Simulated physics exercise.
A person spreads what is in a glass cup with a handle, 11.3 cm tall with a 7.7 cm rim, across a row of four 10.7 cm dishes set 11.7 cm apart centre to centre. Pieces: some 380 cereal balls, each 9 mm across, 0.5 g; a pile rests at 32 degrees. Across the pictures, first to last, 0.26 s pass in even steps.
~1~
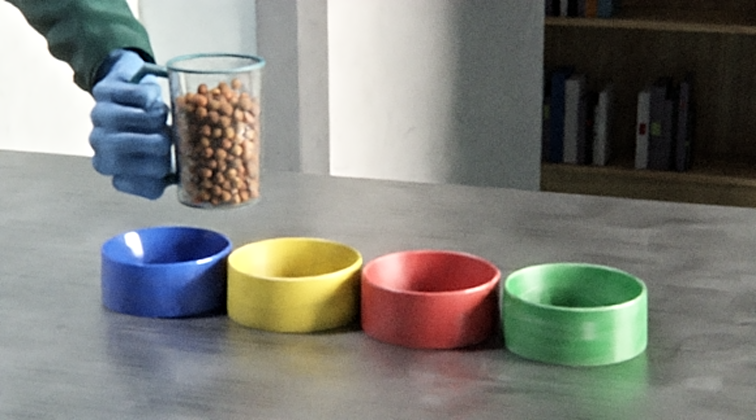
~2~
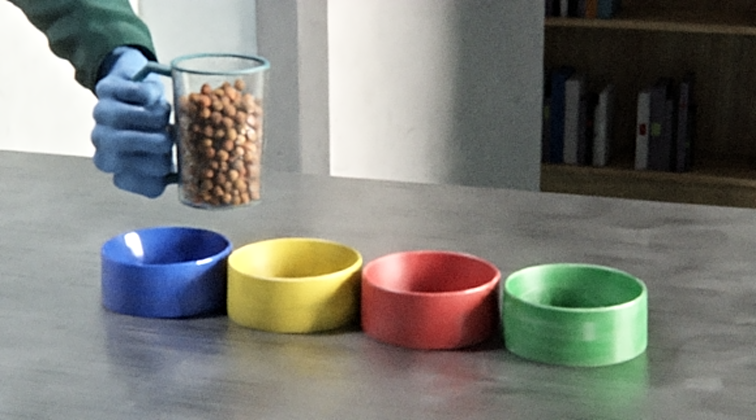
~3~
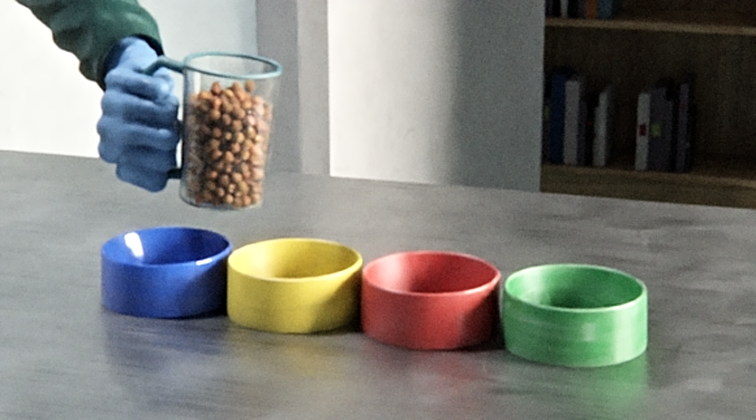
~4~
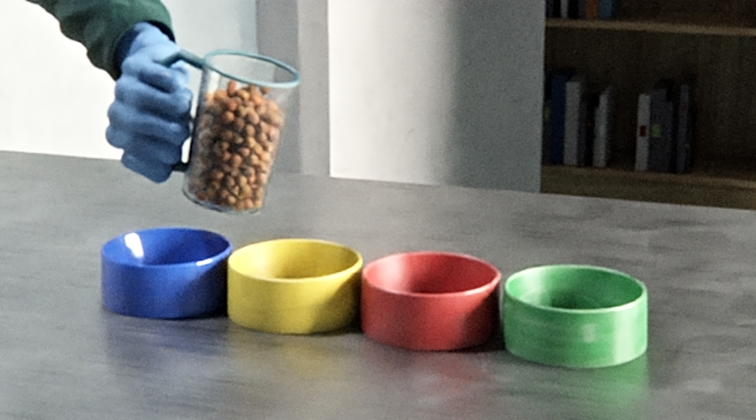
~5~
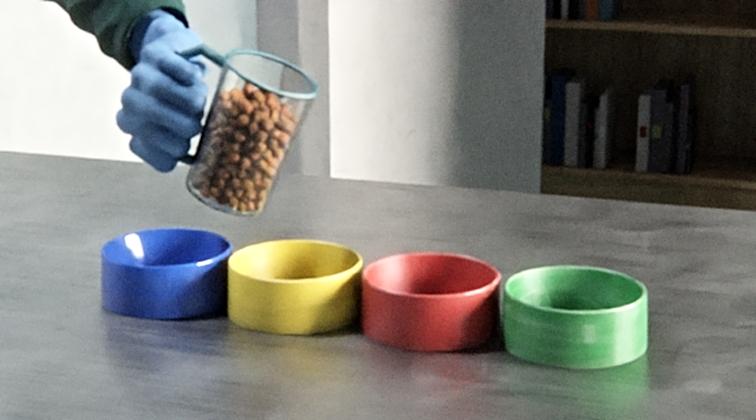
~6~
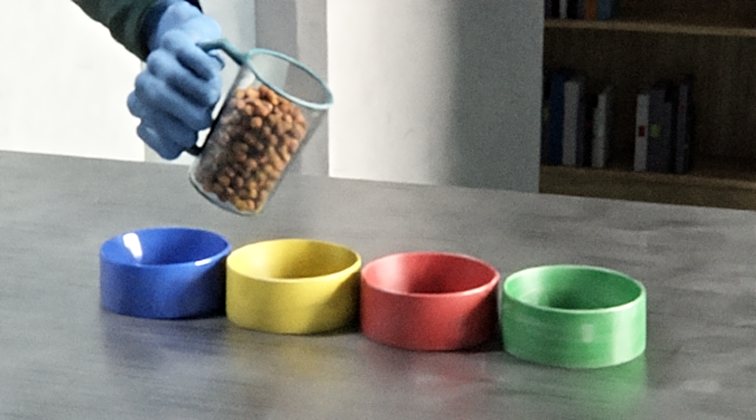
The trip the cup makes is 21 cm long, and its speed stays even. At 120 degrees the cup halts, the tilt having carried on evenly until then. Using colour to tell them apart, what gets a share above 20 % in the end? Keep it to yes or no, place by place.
Place by place: Red yes, blue no, green yes, yellow no, counter no.
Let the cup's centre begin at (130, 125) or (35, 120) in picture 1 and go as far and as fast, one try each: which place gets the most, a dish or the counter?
In the first try red collects the most, and in the second it's yellow.
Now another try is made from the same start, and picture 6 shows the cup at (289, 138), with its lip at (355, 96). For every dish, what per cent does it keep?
Dish by dish: Red 0 percent, blue 0 percent, green 100 percent, yellow 0 percent.
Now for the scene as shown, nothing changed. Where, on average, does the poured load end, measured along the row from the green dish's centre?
It ends up close to 3 cm toward the picture's left edge.
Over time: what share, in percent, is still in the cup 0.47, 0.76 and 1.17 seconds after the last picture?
It goes roughly like this: 100, 40, 0 per cent.
Then, 0.47 s after the last picture, tilt 105 degrees; cup holds 100 %.
Then, 0.76 s after the last picture, tilt 120 degrees; cup holds 40 %, red 35 %, green 15 %.
Then, 1.17 s after the last picture, tilt 120 degrees; cup holds 0 %, red 30 %, green 60 %.
In the end, red 30 %, blue 0 %, green 60 %, yellow 0 %, counter 10 %.
